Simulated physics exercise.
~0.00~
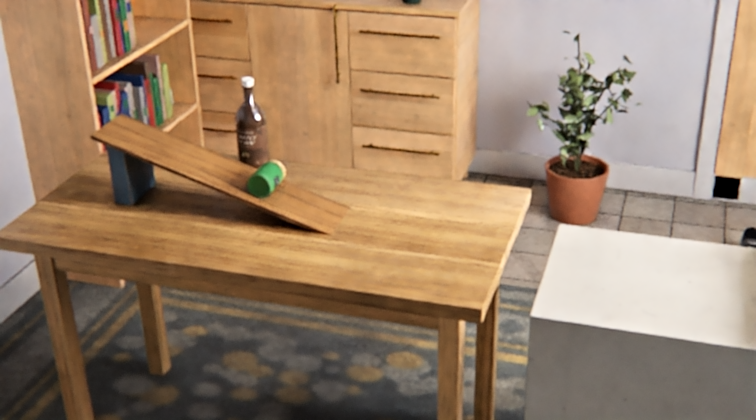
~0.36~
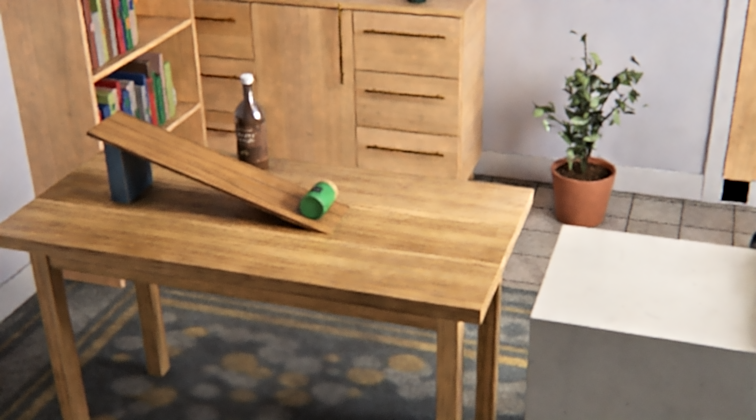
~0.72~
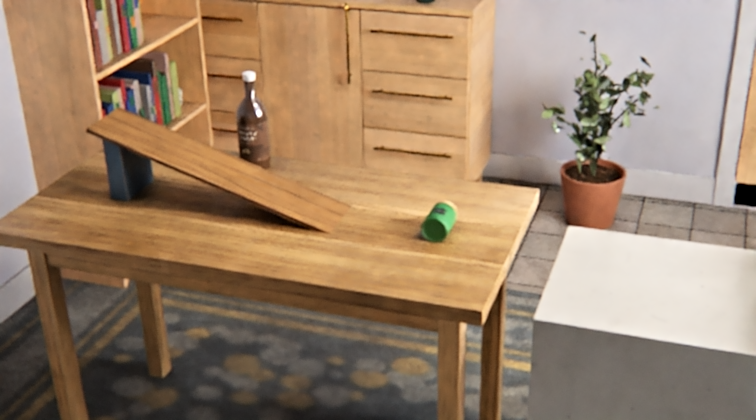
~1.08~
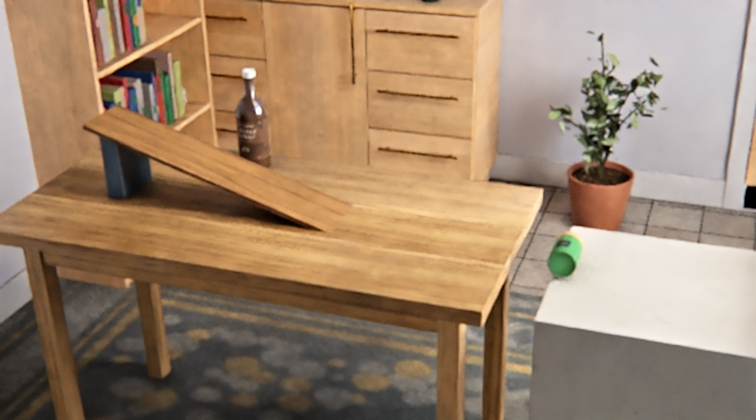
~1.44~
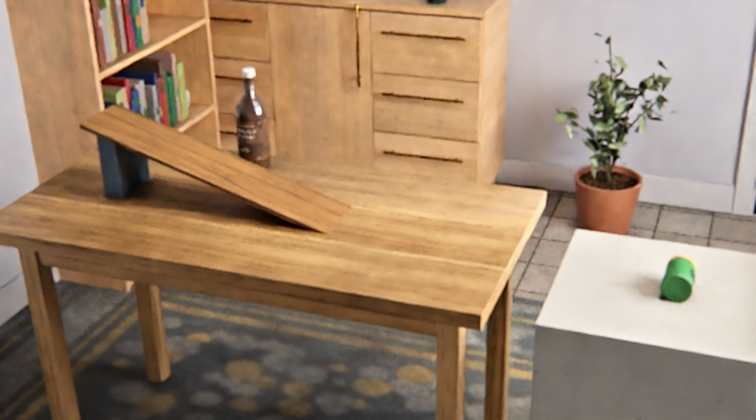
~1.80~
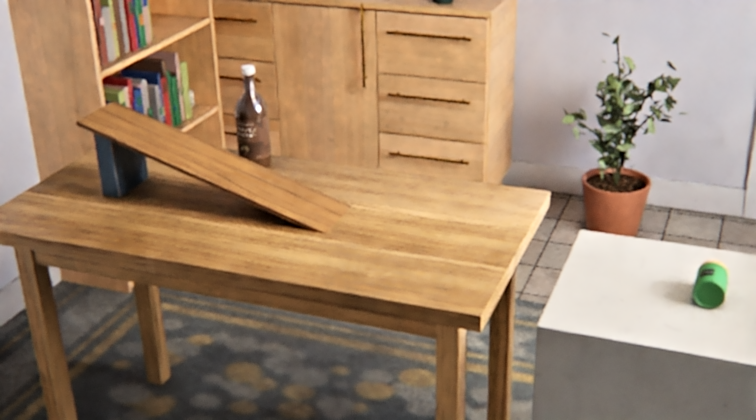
In a room with a bookshelf and a potted plant, a green jar rolls down a wooden ramp and across a table past a brown bottle, crosses the gap to a lower white surface, and ends up lying on its side there, while the bottle stays standing.
